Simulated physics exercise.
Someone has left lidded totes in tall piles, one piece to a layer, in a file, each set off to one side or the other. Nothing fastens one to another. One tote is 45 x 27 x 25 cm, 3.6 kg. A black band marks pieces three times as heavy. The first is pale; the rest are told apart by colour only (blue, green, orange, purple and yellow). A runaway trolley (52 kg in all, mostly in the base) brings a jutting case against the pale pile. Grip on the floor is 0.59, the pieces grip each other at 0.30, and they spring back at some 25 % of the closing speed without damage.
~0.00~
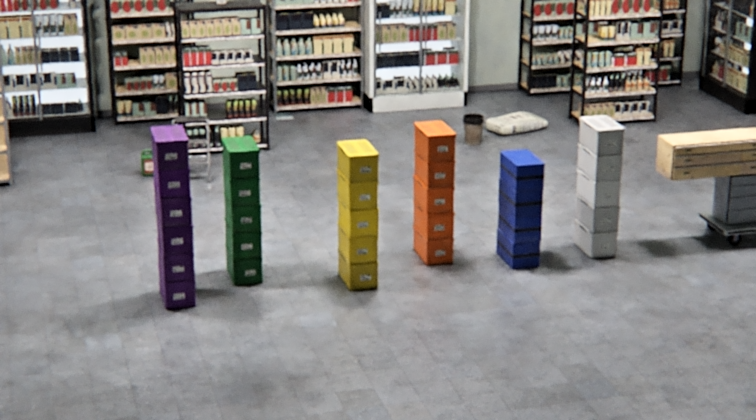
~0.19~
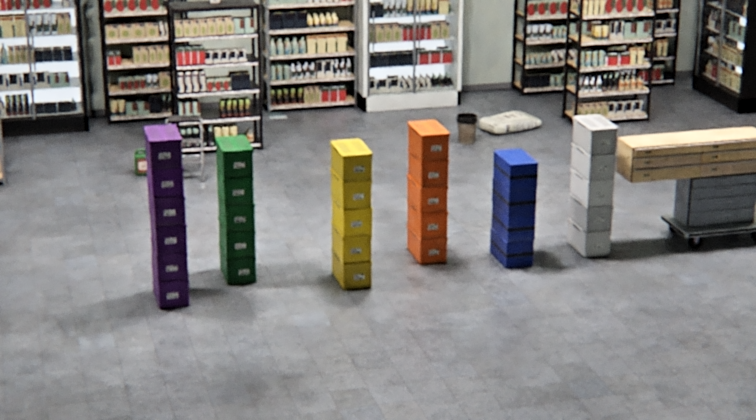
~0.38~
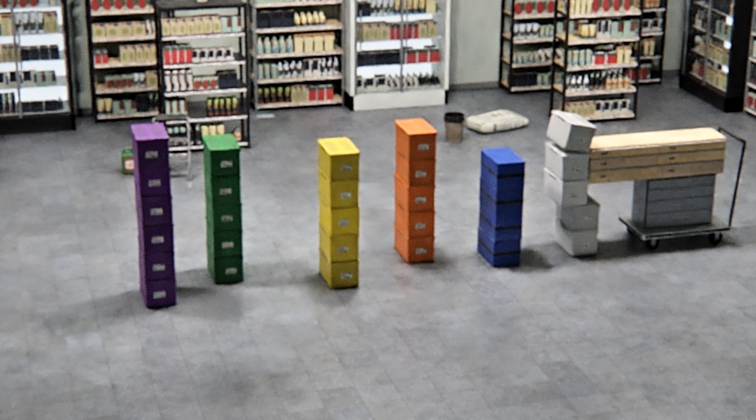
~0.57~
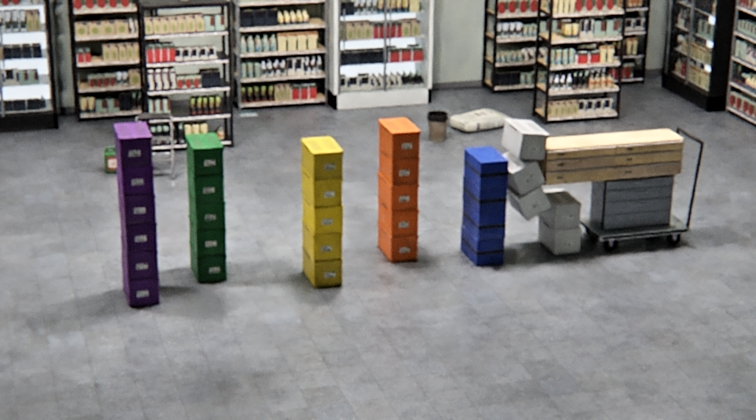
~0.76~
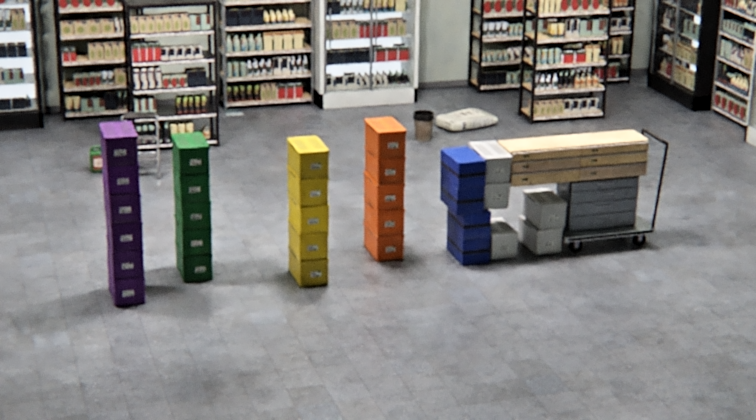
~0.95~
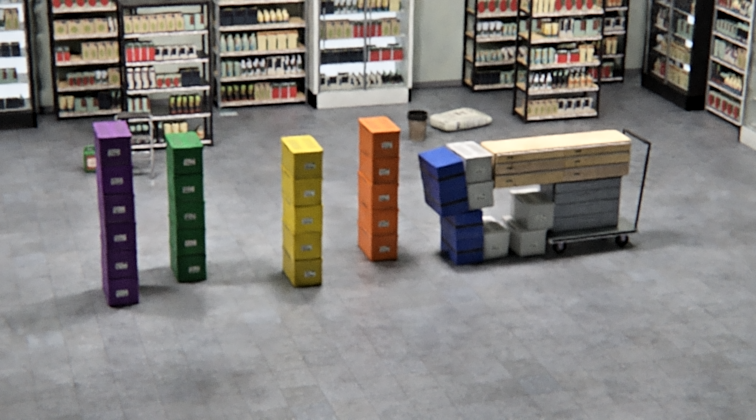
On a shop floor, a plank-laden trolley rolling left into a white stack of boxes, shoving it against the blue stack, which leans.
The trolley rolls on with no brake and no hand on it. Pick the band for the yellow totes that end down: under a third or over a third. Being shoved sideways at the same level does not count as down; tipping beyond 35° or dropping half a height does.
The part is less than a third.
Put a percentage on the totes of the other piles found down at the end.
Roughly 10 per cent of them.
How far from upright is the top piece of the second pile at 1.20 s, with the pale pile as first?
It leans some 40°.
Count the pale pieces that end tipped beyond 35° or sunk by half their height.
The count is 3.
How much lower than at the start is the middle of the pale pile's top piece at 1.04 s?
About 20 cm.
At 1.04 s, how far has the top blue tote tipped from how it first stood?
Roughly 15°.
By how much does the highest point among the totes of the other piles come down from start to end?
Some 0 cm lower.
After 1.04 s, 3 of the pale pile down; none of the 5 yellow totes down (0 of 25 in all colours); top yellow tote unmoved; top blue tote leaning 17°.
After 1.20 s, 3 of the pale pile down; none of the 5 yellow totes down (2 of 25 in all colours); top yellow tote unmoved; top blue tote leaning 40°, 15 cm lower.
After 1.40 s, 3 of the pale pile down; none of the 5 yellow totes down (2 of 25 in all colours); top yellow tote unmoved; top blue tote leaning 38°, 43 cm lower.
After 1.82 s, 3 of the pale pile down; none of the 5 yellow totes down (2 of 25 in all colours); top yellow tote unmoved; top blue tote on its side.
At rest (2.5 s), 3 of the pale pile down; none of the 5 yellow totes down (2 of 25 in all colours); top yellow tote unmoved; top blue tote on its side. That is 0 per cent. As the last picture would show them, middles, top yellow tote near (302, 158), top blue tote near (363, 270).
